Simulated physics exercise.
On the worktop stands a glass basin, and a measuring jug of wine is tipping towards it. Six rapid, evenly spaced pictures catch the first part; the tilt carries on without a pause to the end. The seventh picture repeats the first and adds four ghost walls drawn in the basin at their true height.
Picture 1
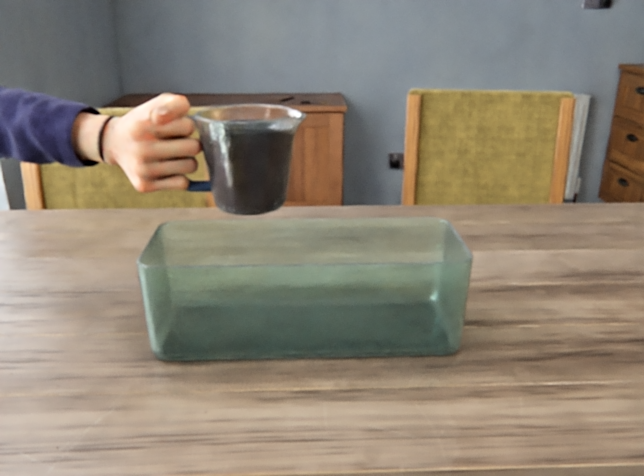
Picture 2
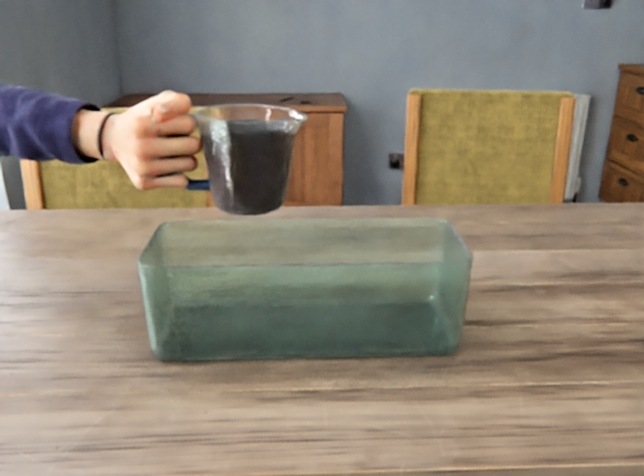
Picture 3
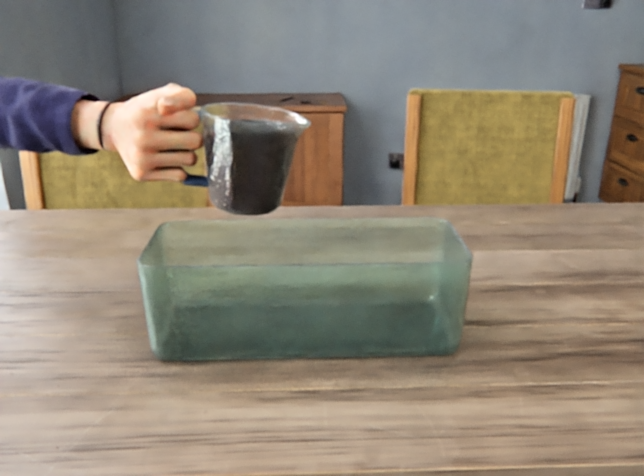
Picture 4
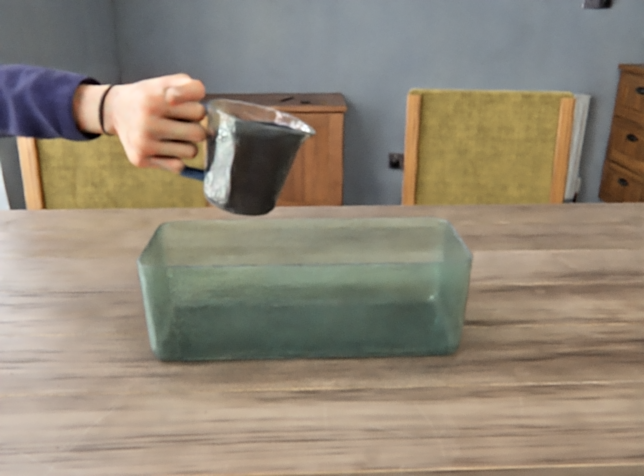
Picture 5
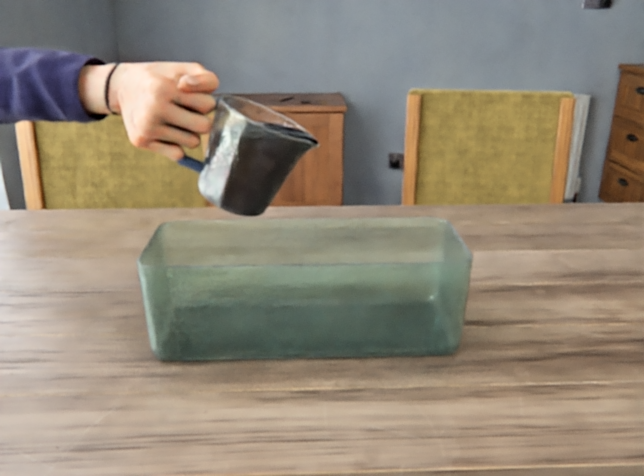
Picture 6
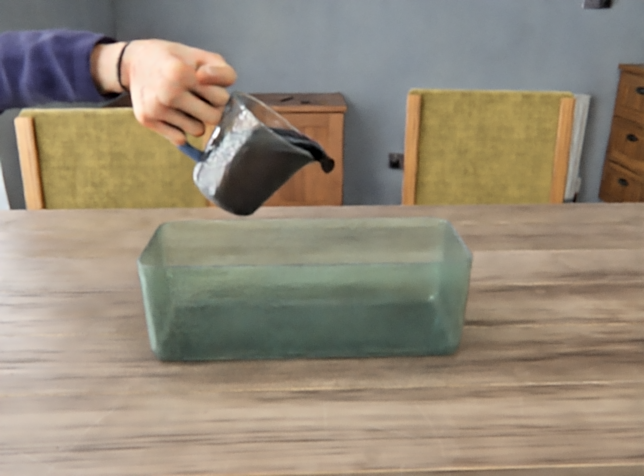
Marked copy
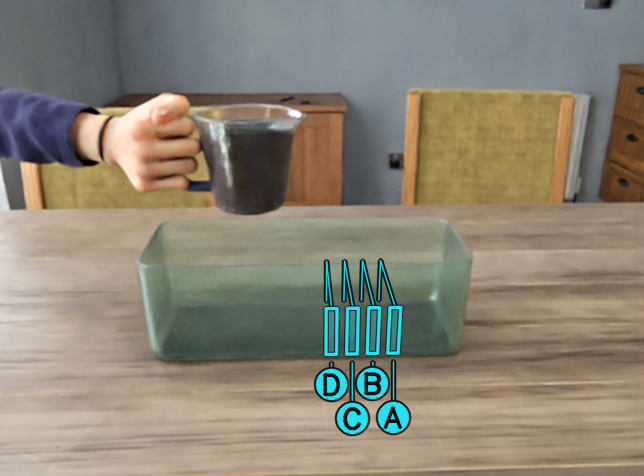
A hand held a clear measuring jug of dark liquid above a glass basin on a wooden table, then gradually tilted it to the right until the liquid began to run over the lip.
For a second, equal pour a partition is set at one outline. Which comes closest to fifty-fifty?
Take C.
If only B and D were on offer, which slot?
That would be D.
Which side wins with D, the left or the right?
More ends on the right.
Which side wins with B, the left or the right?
More ends on the left.
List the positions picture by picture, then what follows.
Upright, lip at (304, 116); basin from (153, 355) to (459, 349); nothing has left yet.
Upright, lip at (306, 117); nothing has left yet.
Tipped about 7°, lip at (309, 123); nothing has left yet.
Tipped about 15°, lip at (314, 132); nothing has left yet.
Tipped about 25°, lip at (318, 144); nothing has left yet.
Tipped about 38°, lip at (319, 159); wine is over the lip, down to (327, 170).
On the marked copy, A at (393, 361); B at (372, 361); C at (352, 362); D at (331, 362).
For slot A, about 97 % ends left of the wall and 2 % right of it.
For slot B, about 86 % ends left of the wall and 12 % right of it.
For slot C, about 54 % ends left of the wall and 45 % right of it.
For slot D, about 25 % ends left of the wall and 74 % right of it.
